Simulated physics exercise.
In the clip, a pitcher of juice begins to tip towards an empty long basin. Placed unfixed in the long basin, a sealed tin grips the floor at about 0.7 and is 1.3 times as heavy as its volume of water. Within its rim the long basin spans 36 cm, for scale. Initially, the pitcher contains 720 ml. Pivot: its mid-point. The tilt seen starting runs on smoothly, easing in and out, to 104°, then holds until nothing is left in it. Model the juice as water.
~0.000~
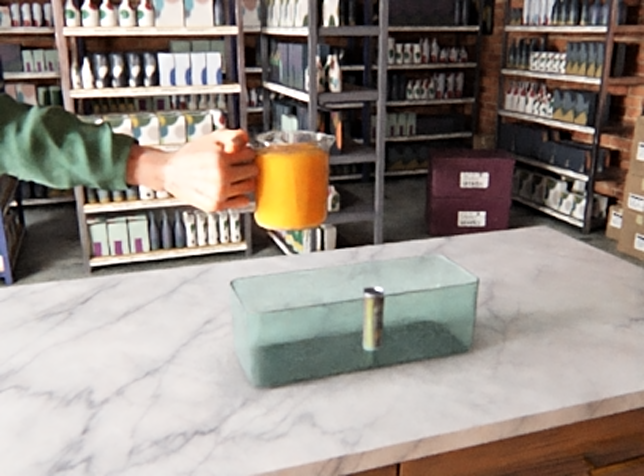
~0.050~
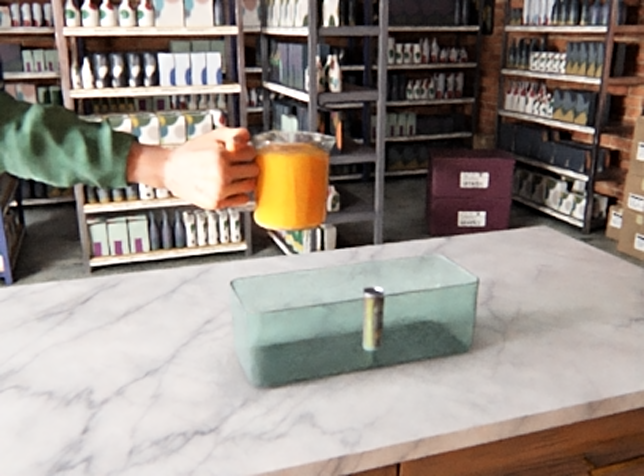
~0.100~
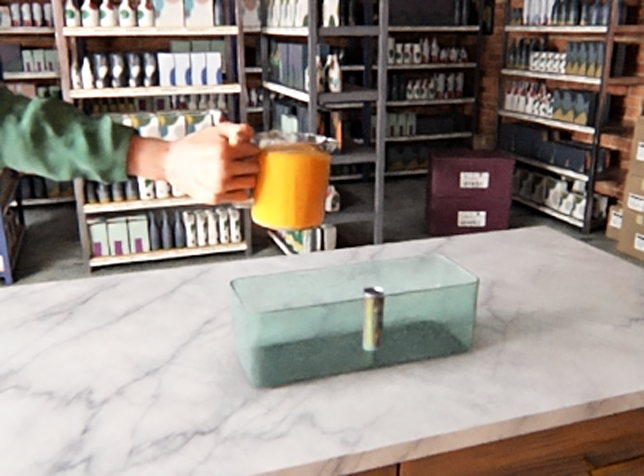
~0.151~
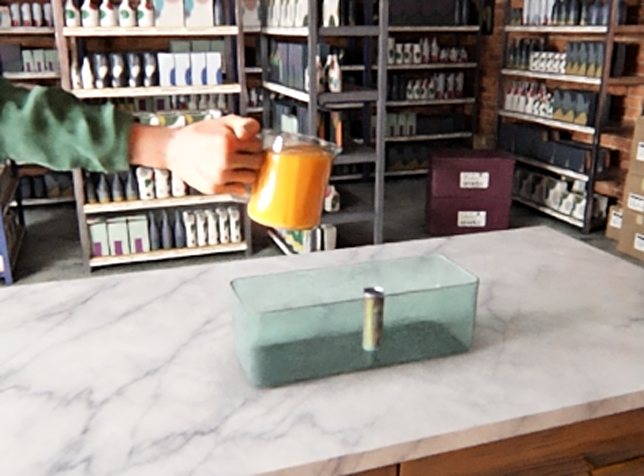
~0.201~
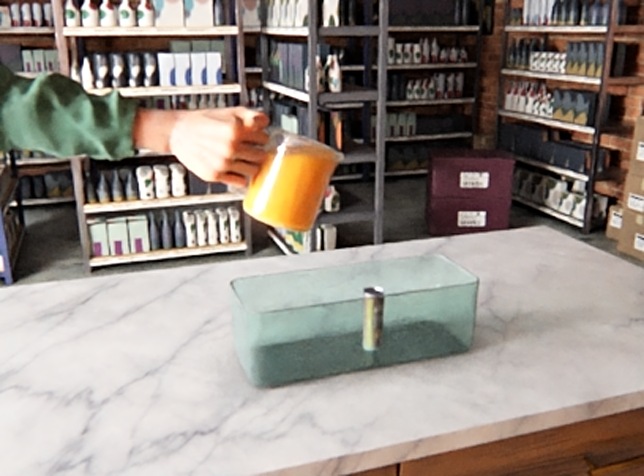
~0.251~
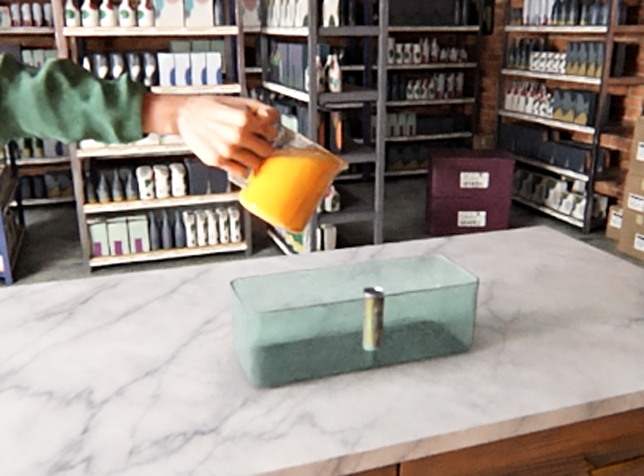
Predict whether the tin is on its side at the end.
It's going to keep its balance.
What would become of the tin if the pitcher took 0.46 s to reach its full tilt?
Outcome - the tin stays erect.
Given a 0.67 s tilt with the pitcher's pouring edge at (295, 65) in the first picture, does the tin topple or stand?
Then it tips over.
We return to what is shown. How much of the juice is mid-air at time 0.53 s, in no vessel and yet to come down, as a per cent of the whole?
Estimate: Some 28 % of the total.
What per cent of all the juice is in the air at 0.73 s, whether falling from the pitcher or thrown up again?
Close to 20 per cent.
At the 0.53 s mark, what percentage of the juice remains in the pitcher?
Close to 60 in a hundred.
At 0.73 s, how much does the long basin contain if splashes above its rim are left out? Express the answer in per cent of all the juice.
That comes to about 64 percent.
After 0.53 s the tilt is 93° and 59 per cent is still to pour; the tin stands where it began.
After 0.73 s the tilt is 104° and 17 per cent is still to pour; the tin stands where it began.
After 0.94 s the tilt is 104° and 3 per cent is still to pour; the tin stands where it began.
After 1.17 s the tilt is 104° and 0 per cent is still to pour; the tin stands where it began.
In the end the tin stands where it began.
